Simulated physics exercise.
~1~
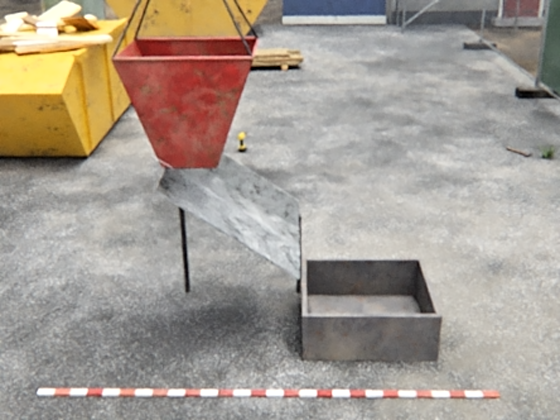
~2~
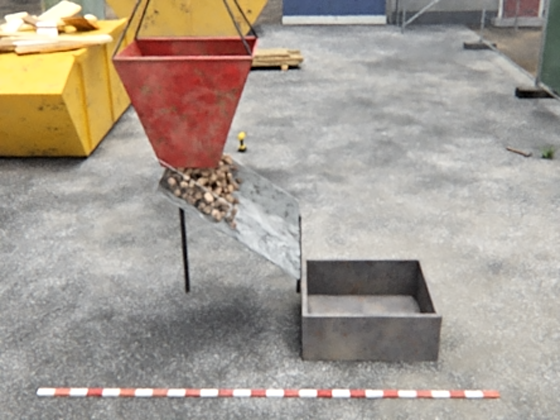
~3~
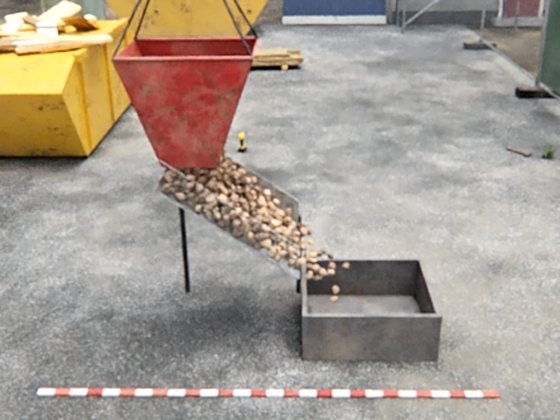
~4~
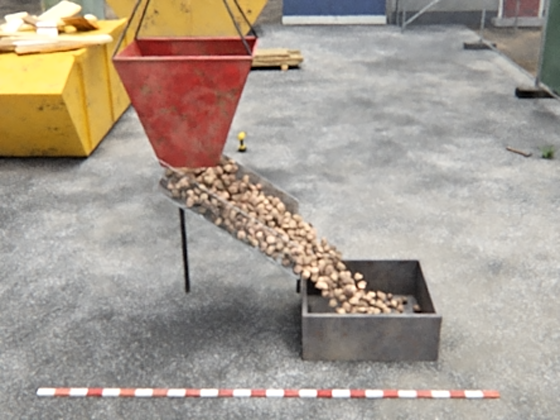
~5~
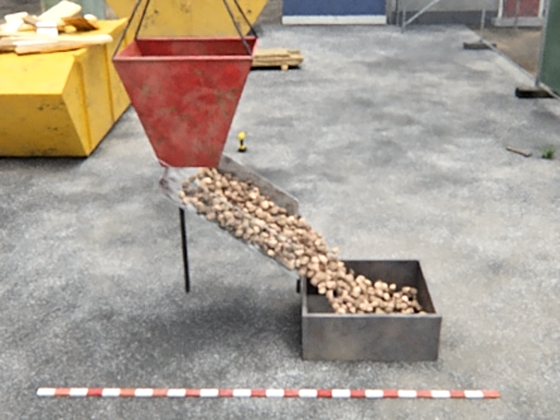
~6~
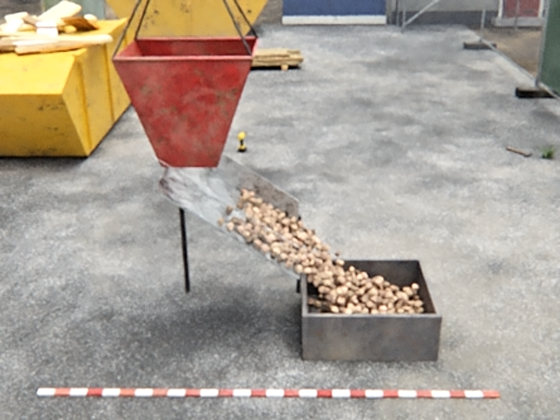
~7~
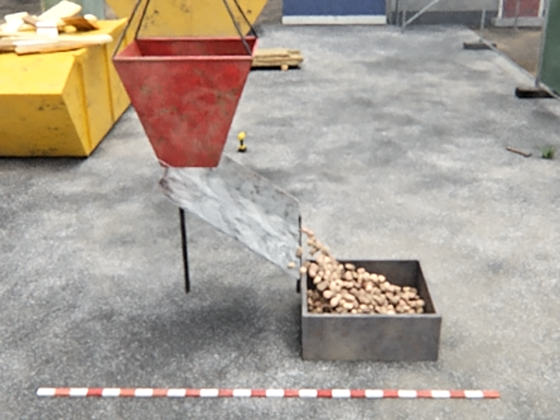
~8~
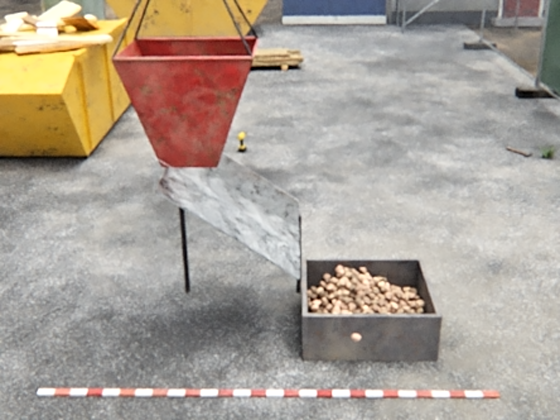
Brown stones dropping from a suspended red skip, sliding down a sloping steel plate to the right and heaping inside a grey bin.
